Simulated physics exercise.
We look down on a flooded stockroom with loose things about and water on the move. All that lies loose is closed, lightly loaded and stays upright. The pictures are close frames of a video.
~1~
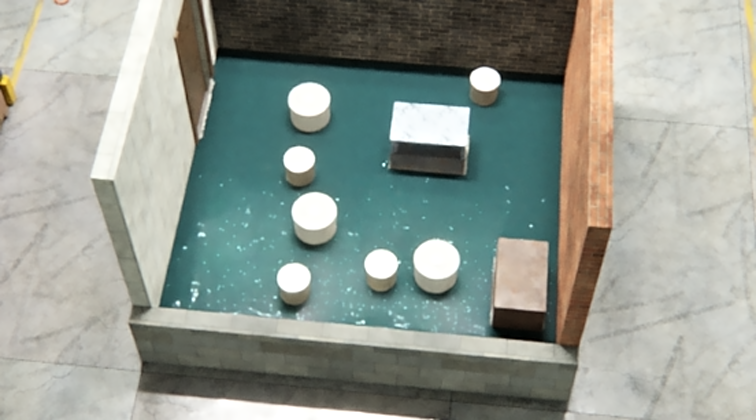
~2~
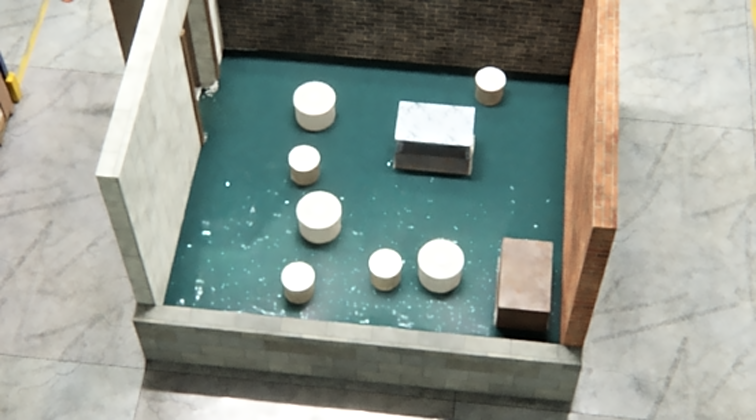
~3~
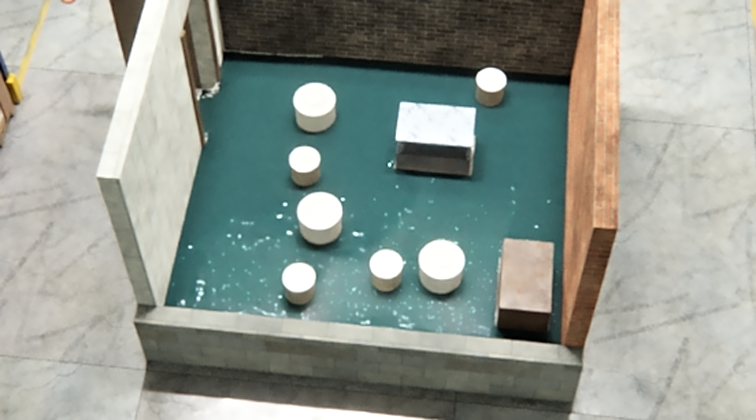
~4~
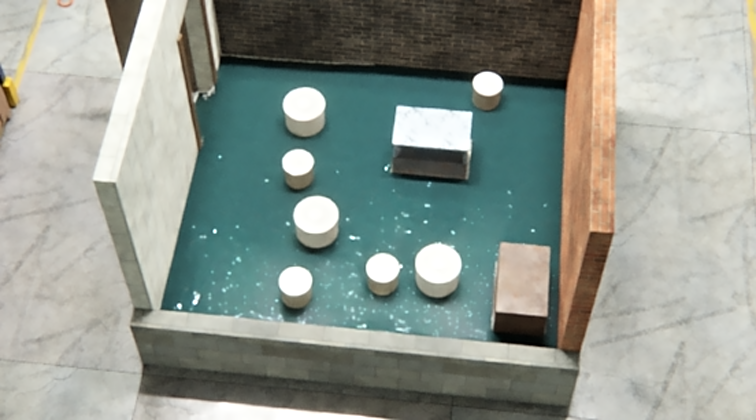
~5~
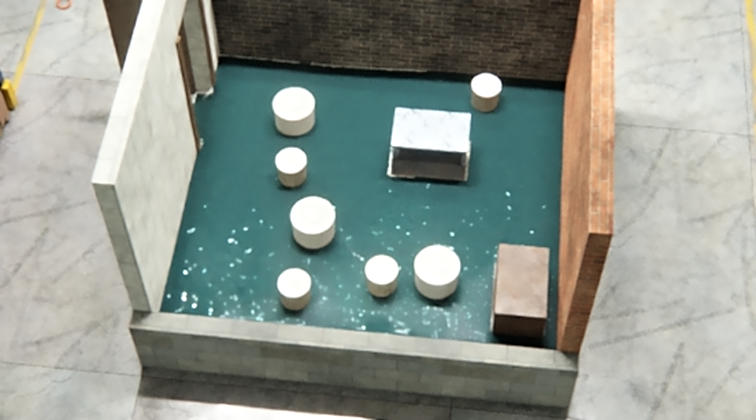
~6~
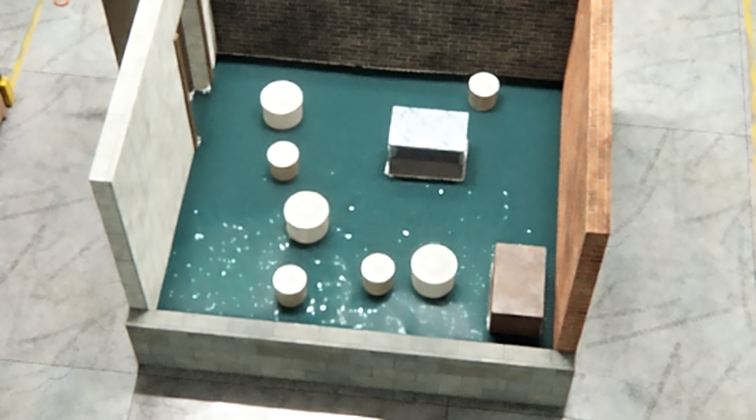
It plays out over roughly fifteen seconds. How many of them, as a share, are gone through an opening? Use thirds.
That comes to between one and two thirds.
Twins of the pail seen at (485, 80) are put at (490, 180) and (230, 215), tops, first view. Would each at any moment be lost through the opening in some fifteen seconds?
In turn: Stays, gone.
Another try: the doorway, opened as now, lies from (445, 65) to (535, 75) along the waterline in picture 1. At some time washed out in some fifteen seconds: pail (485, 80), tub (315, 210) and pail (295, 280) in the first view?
In that order: Gone, still in, kept in.
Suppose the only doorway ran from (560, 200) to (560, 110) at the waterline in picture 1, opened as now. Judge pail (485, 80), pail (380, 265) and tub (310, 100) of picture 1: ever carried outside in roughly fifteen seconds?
One after the other: Out, gone, out.
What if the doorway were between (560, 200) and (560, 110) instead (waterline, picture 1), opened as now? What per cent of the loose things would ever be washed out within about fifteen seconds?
Roughly 60 per cent.
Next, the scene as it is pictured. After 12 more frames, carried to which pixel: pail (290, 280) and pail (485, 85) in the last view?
Close to (271, 263) and (438, 82).
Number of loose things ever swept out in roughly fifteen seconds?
It comes to 3.
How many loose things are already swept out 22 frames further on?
I count 3.
A moment on, 0 of 7 are out; 7 afloat.
Next, 2 of 7 are out; 5 afloat.
Later, 3 of 7 are out; 4 afloat.
In the end, 3 of 7 are out; 4 afloat.
